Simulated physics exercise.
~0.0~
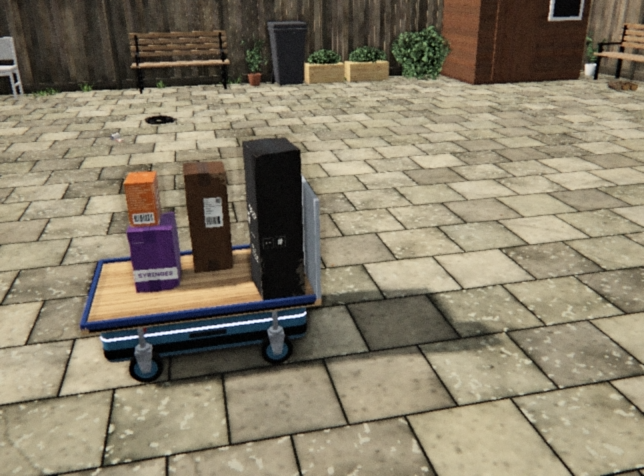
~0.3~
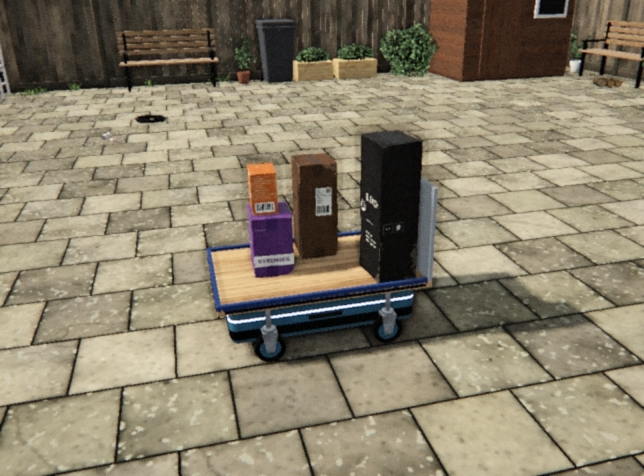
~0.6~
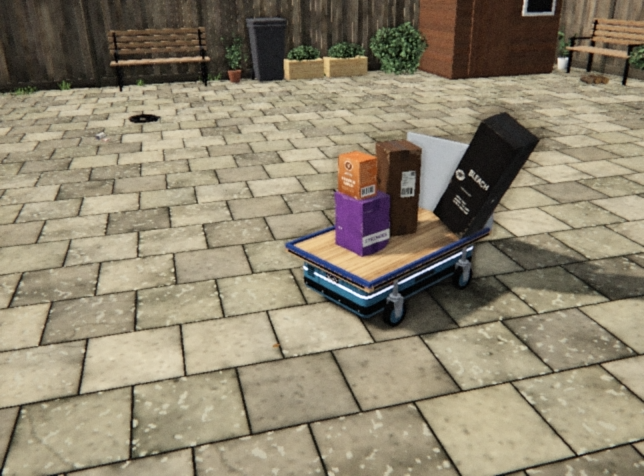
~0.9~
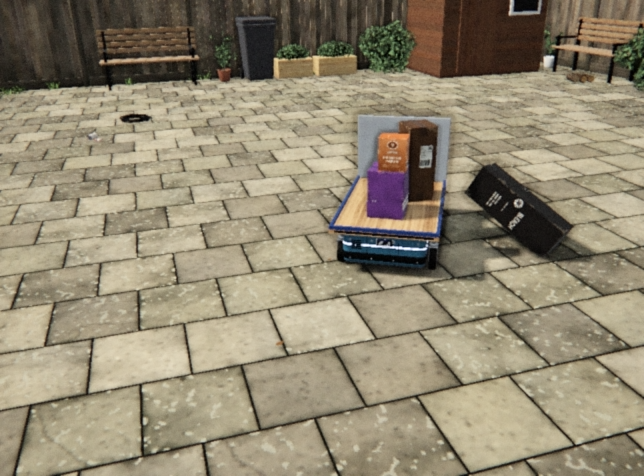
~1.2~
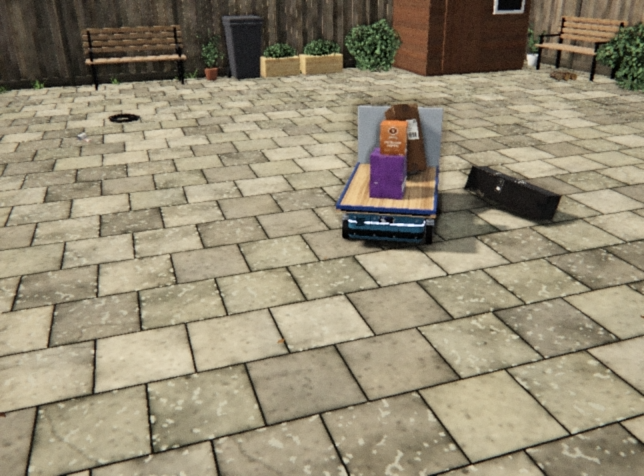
A tall black box topples from a low blue-edged cart crossing a paved yard, seen from slightly above, with benches, planters and a wooden fence behind. The cart also carries an orange box atop a purple one, with a brown box beside them, and a grey board at its front. It rolls right, then curves away from the viewer. As it turns, the black box leans right, falls off and ends up lying on the paving. The cart moves a little farther away, and finally the brown box leans while the orange and purple boxes stay upright aboard.
